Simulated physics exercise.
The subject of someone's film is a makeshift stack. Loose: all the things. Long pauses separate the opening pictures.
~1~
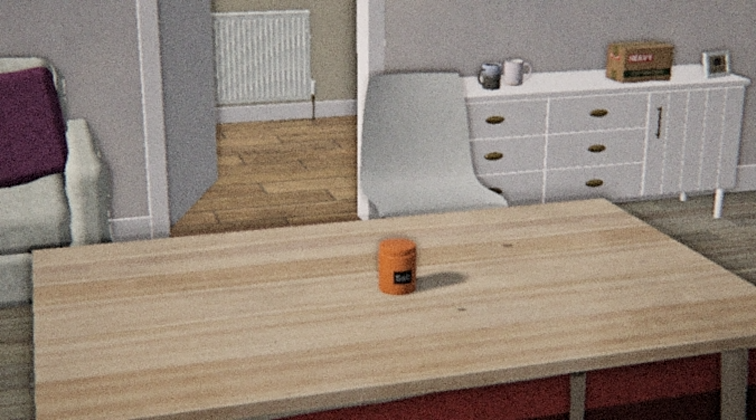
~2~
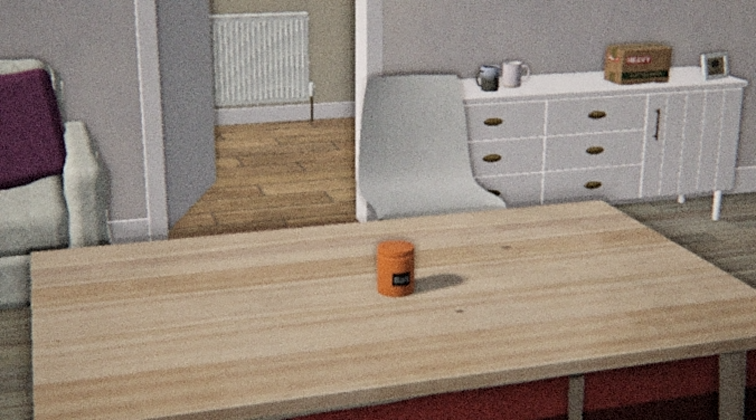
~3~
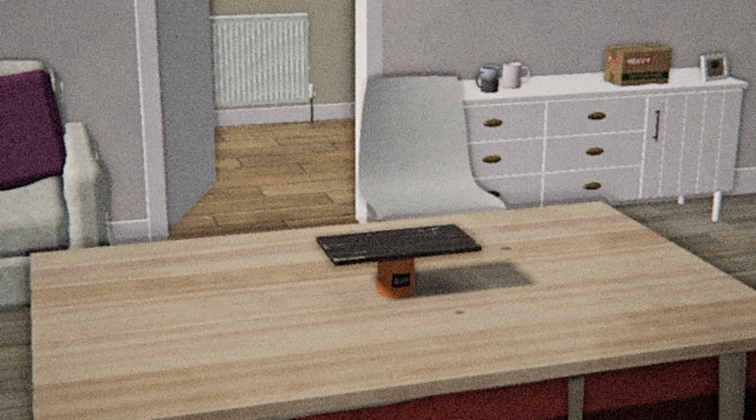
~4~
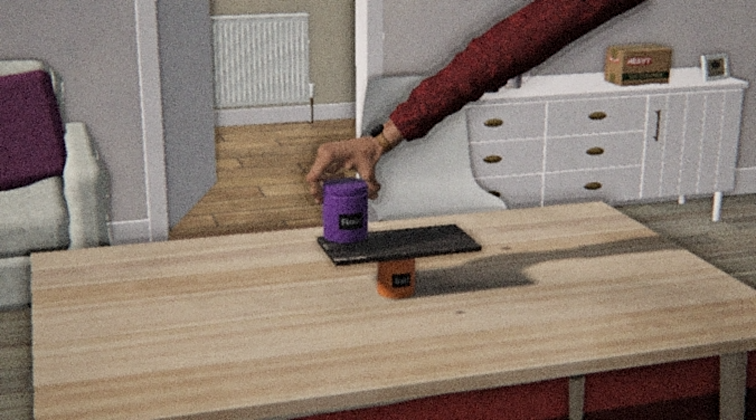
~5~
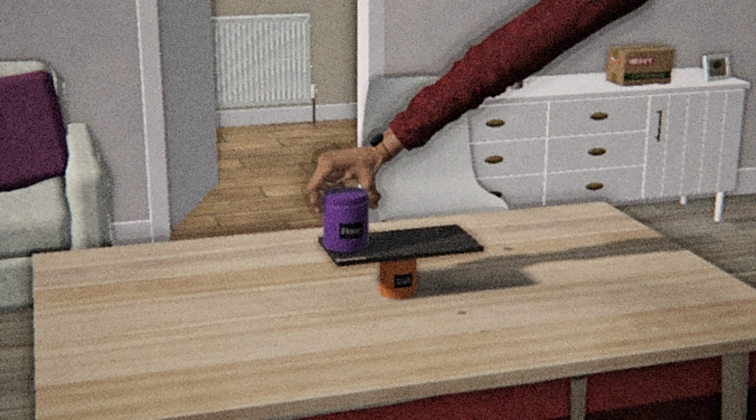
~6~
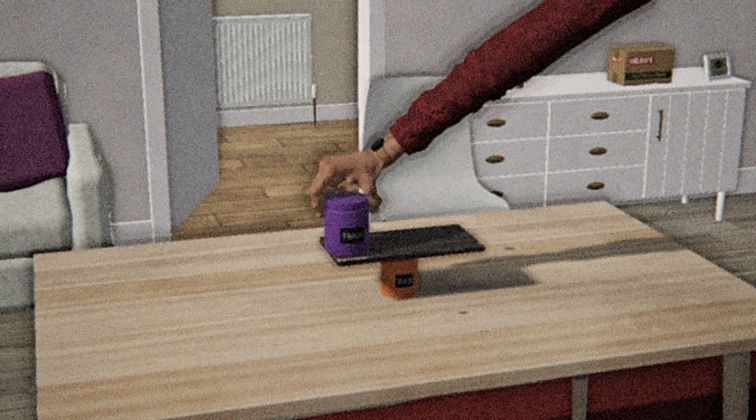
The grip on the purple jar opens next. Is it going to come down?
Down it goes.
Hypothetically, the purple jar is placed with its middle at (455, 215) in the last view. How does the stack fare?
What happens next is that it goes down.
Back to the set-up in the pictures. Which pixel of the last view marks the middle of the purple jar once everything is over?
Somewhere around (280, 293) in the last picture.
Then, 0.40 s on from there, purple jar now fallen; black board turned 51° from how it was put.
Then, 0.50 s on from there, black board turned 50° from how it was put.
Then, 0.80 s on from there, black board turned 31° from how it was put.
In the end, fallen, purple jar; moved from the start, black board; orange jar unmoved. At the end, from the last picture's camera, purple jar near (280, 293). The stack loses its balance.
